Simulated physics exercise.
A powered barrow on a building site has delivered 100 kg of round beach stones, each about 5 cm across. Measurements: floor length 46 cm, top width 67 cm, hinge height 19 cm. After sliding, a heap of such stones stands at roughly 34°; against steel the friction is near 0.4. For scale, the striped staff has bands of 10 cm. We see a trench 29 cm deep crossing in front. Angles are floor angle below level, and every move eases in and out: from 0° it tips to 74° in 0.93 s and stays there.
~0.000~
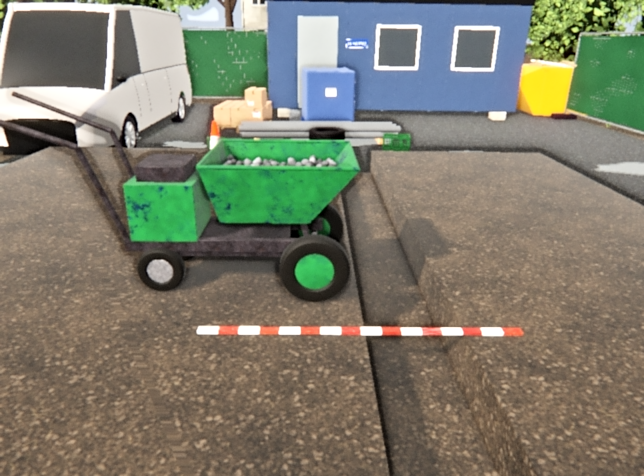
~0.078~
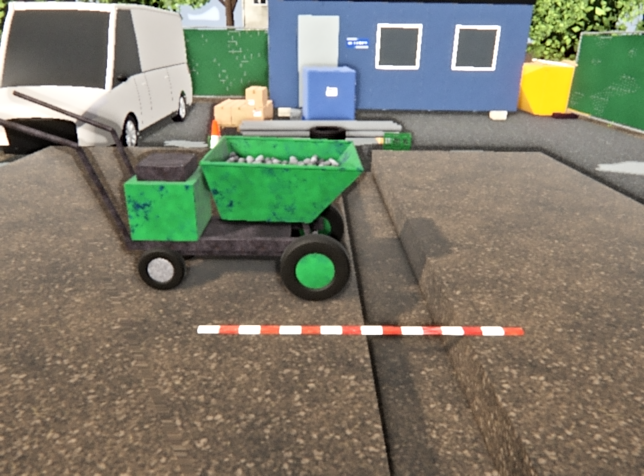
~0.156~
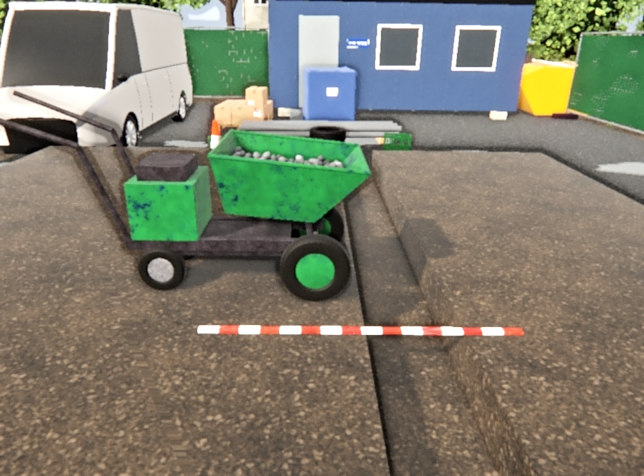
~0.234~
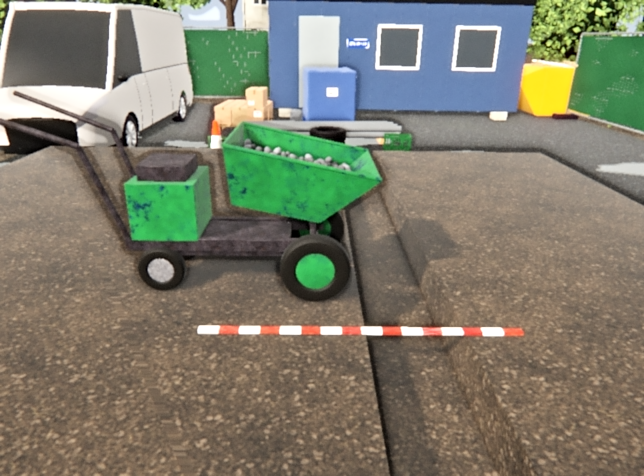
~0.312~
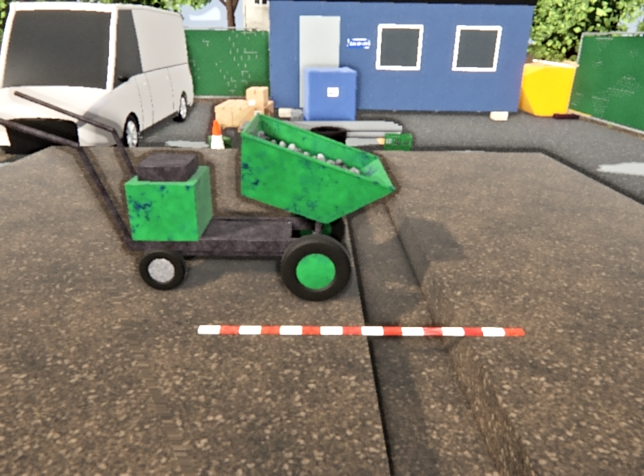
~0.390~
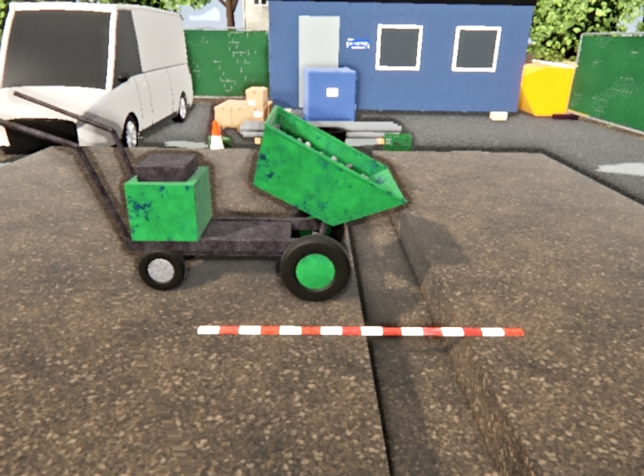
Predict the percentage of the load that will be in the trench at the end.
Predicted: Roughly 37 %.
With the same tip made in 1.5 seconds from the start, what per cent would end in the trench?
Roughly 50 per cent.
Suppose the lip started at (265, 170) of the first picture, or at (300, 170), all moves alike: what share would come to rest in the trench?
Around 100% for the first place and 100% for the second.
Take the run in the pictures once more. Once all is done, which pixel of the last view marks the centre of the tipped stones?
Somewhere near pixel (459, 273).
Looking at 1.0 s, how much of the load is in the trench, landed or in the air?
Some 15 per cent of the load by that point.
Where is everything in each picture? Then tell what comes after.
In the first picture, the tray is at 0°, its lip at (359, 169); the top of the load is at (275, 165).
The second picture shows lip at (363, 170), floor tilted 1°, highest stones at (258, 162); the stones move at 0.3 m/s on average.
The third picture shows lip at (371, 173), floor tilted 6°, highest stones at (256, 157); the stones move at 0.5 m/s on average.
The fourth picture shows lip at (382, 180), floor tilted 12°, highest stones at (255, 150); the stones move at 0.7 m/s on average.
In the fifth picture, the tray is at 19°, its lip at (394, 190); the top of the load is at (264, 143); the stones move at 0.9 m/s on average.
The sixth picture shows lip at (406, 202), floor tilted 28°, highest stones at a place the side hides; the stones move at 1.0 m/s on average.
After 0.7 s the floor is at 63°; 100 % in the tray; the foremost stones are at (413, 229).
After 1.0 s the floor is at 74°; 53 % in the tray, 15 % in the trench, 33 % past the trench; the foremost stones are at (499, 281).
After 1.4 s the floor is at 74°; 10 % in the tray, 28 % in the trench, 63 % past the trench; the foremost stones are at (582, 283).
After 3.3 s the floor is at 74°; 0 % in the tray, 37 % in the trench, 63 % past the trench; the foremost stones are at (634, 280).
